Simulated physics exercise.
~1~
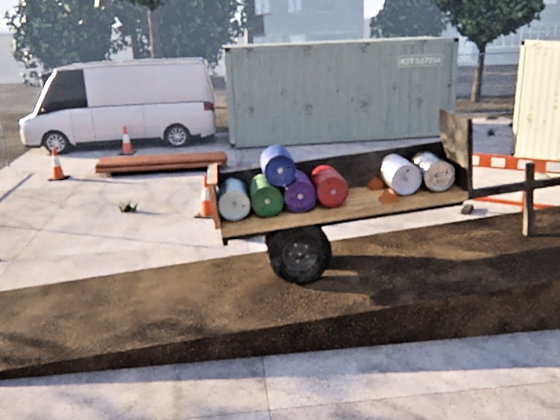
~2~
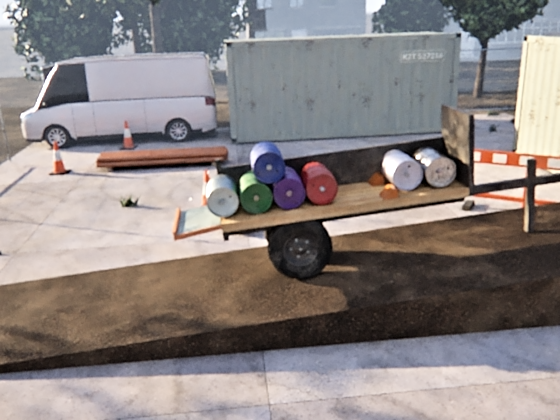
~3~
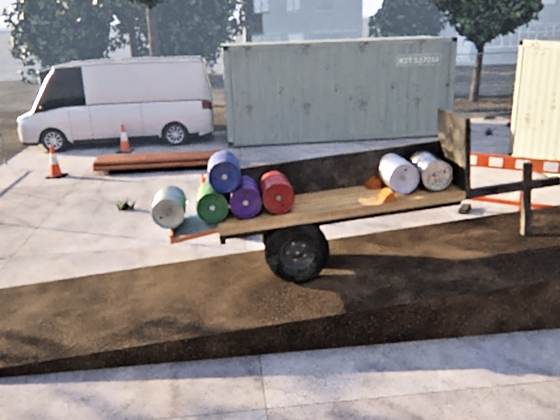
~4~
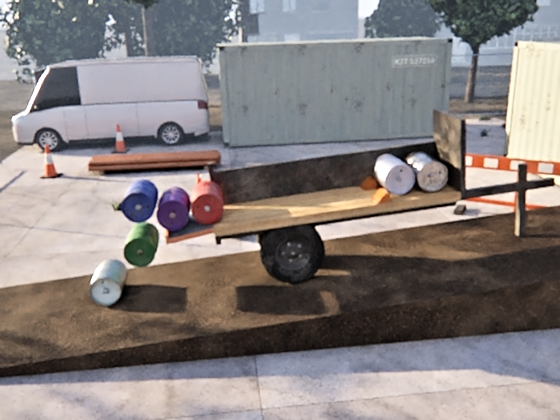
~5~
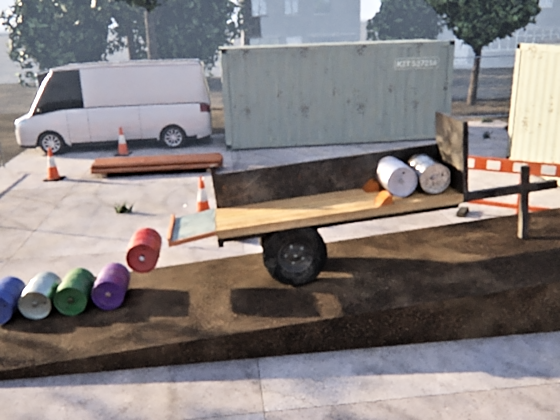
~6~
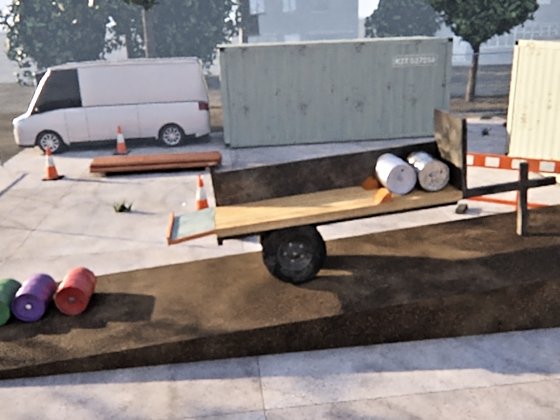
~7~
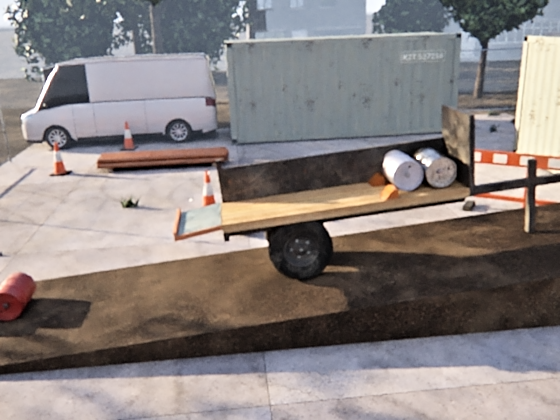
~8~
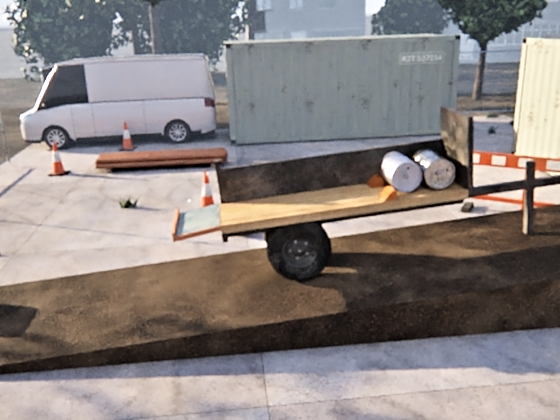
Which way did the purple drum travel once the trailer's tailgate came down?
It rolled to the left along the bed, dropped off the lowered tailgate and kept going left down the ramp until it was out of sight.
A trailer stood tilted on a dirt ramp as its tailgate swung down, and the green, blue, purple, red and pale drums rolled left, dropped off the back and went out of sight, leaving two whitish drums behind an orange chock.
